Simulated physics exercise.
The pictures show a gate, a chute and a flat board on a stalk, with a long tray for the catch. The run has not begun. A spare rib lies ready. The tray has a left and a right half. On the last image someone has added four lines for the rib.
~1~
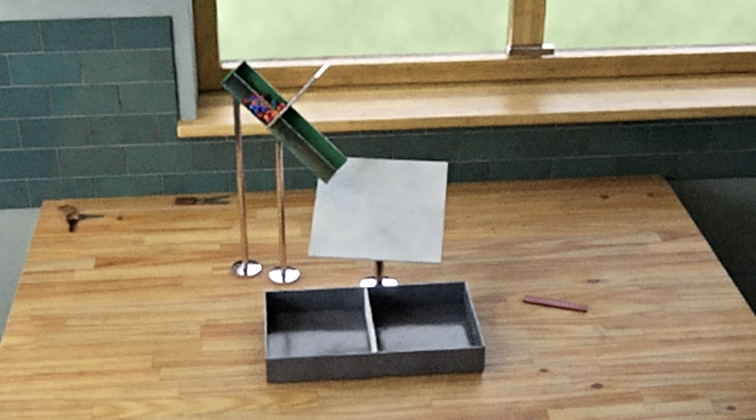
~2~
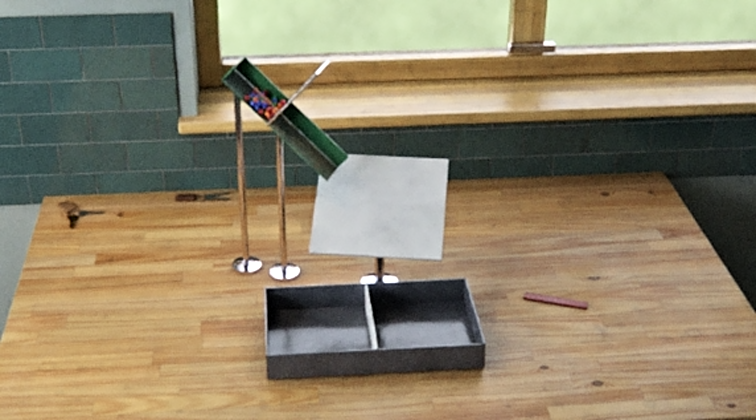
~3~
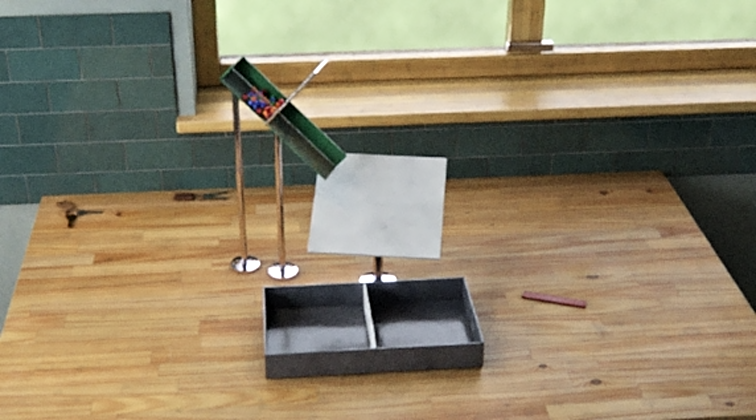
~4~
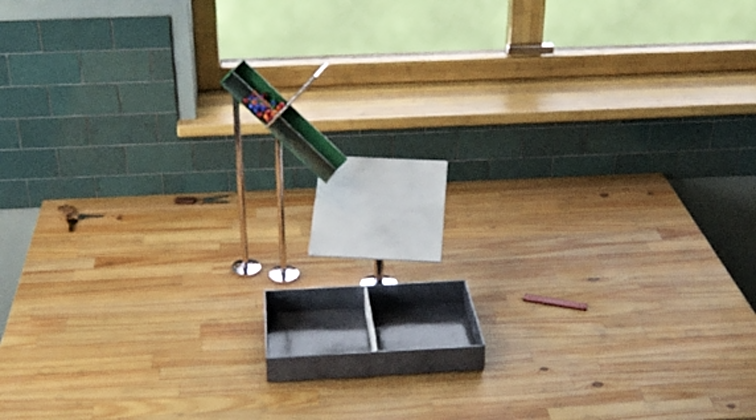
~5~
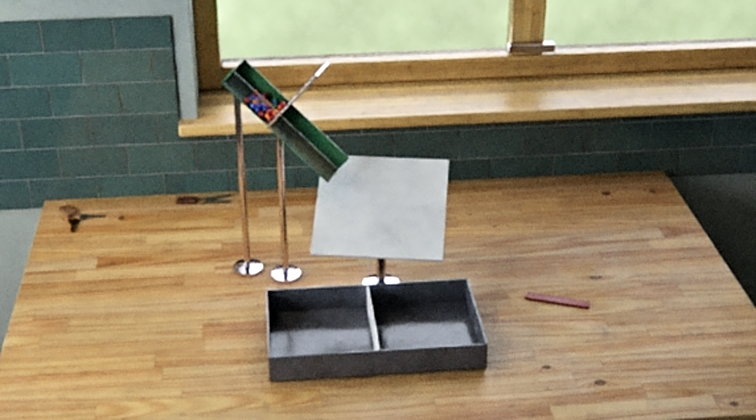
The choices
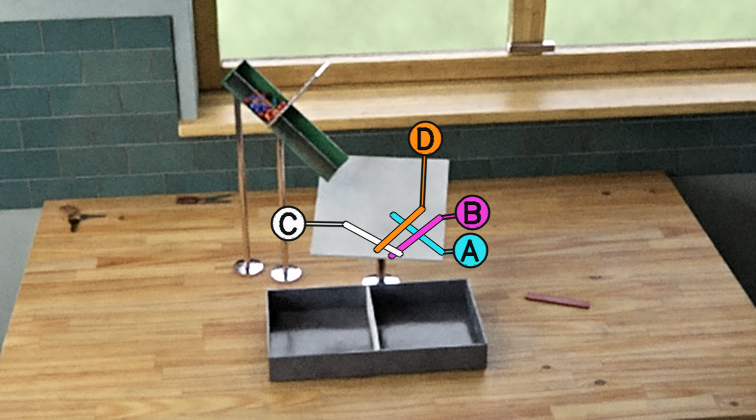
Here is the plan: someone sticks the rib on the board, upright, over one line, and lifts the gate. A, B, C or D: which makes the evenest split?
It is B.
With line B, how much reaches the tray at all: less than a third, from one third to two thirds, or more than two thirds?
Line B gives more than two thirds.
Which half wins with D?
Left.
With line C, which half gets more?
The right half.
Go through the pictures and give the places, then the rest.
The first frame shows load behind the gate at (269, 108), round plastic beads; lip of the chute at (332, 178), sloping fairly steeply.
The second frame shows middle of the board at (380, 205), tilted fairly steeply; middle of its low edge at (375, 256); of its high edge at (385, 156).
The third frame shows front corners of the tray at (266, 354) and (484, 342); front end of its middle wall at (375, 348).
The fourth frame shows middle of the load at (268, 107); lip at (331, 177).
The fifth frame shows middle of the load at (270, 107); lip at (333, 176).
On the marked copy, line A from (393, 215) to (441, 252); line B from (439, 217) to (391, 255); line C from (345, 224) to (399, 253); line D from (422, 208) to (377, 249).
For line A, of what is caught, a small part in the left half, nearly all in the right.
For line B, of what is caught, about two thirds in the left half, about a third in the right.
For line C, of what is caught, a stray few in the left half, nearly all in the right.
For line D, of what is caught, nearly all in the left half, a small part in the right.
